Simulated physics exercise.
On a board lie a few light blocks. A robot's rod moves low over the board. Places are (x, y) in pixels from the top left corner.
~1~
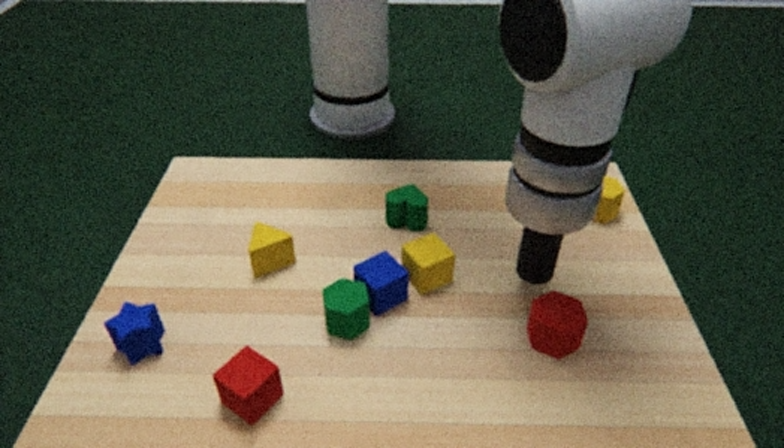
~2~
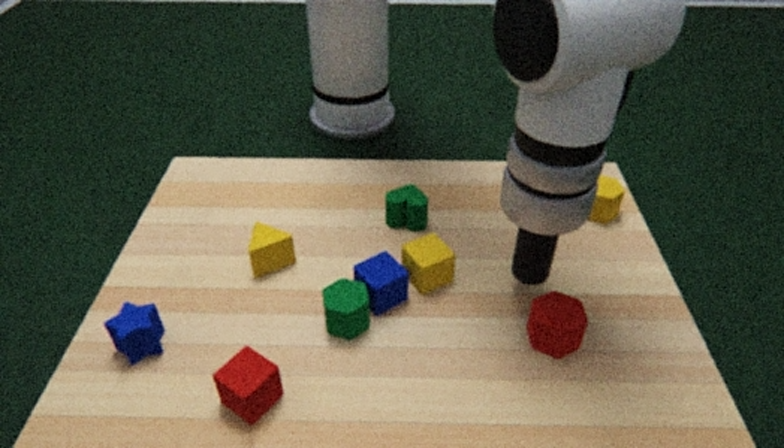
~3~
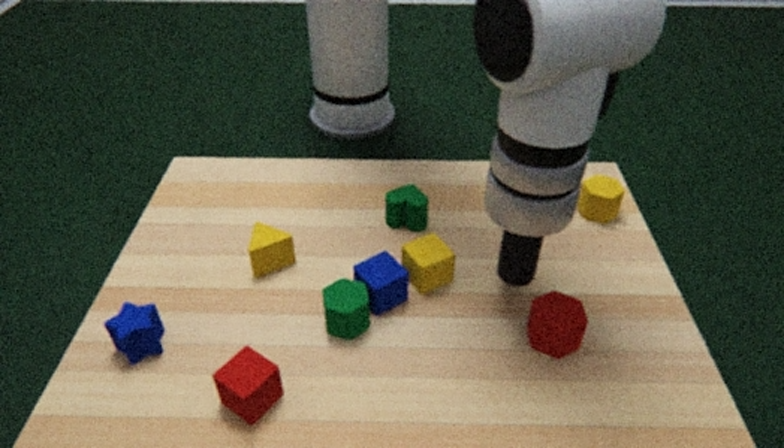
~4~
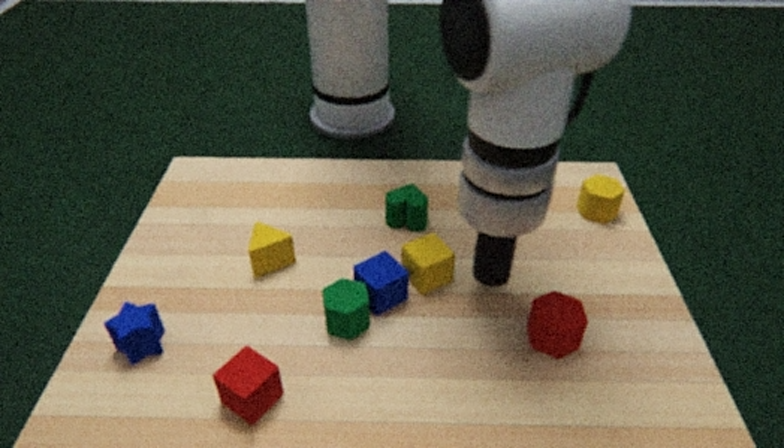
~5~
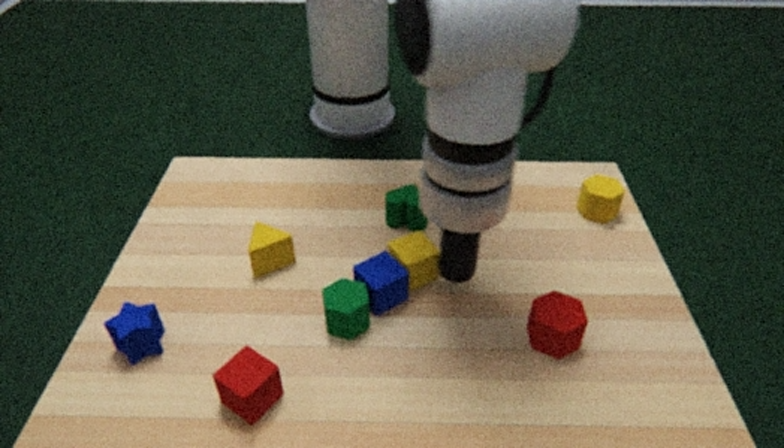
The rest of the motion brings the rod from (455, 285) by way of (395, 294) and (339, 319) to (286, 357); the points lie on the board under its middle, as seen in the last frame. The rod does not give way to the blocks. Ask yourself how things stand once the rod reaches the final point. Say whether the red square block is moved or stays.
If the rod follows that path, the red square block ends up shifted.
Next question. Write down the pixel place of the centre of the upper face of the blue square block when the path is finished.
Put as a pixel place, it's (309, 270).
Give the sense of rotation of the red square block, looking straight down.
Short answer: Counterclockwise.
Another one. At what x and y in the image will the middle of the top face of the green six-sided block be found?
I expect it at (232, 344).
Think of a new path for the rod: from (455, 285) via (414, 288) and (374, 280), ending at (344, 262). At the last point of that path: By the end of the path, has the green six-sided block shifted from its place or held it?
Somewhere new.
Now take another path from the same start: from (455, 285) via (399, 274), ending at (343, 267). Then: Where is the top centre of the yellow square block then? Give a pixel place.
The top centre is at (326, 218).
The first path, step by step. One third of the way, rod (394, 281); green six-sided block (323, 301), turned 40° anticlockwise; blue square block (351, 269); yellow square block (391, 240).
Two thirds of the way, rod (337, 306); green six-sided block (296, 314), turned 60° anticlockwise; blue square block (311, 270), turned 70° clockwise; yellow square block (390, 240).
At the end, rod (283, 344); red square block (228, 385), turned 45° anticlockwise; green six-sided block (232, 344), turned 30° anticlockwise; blue square block (309, 270), turned 75° clockwise; yellow square block (390, 240).
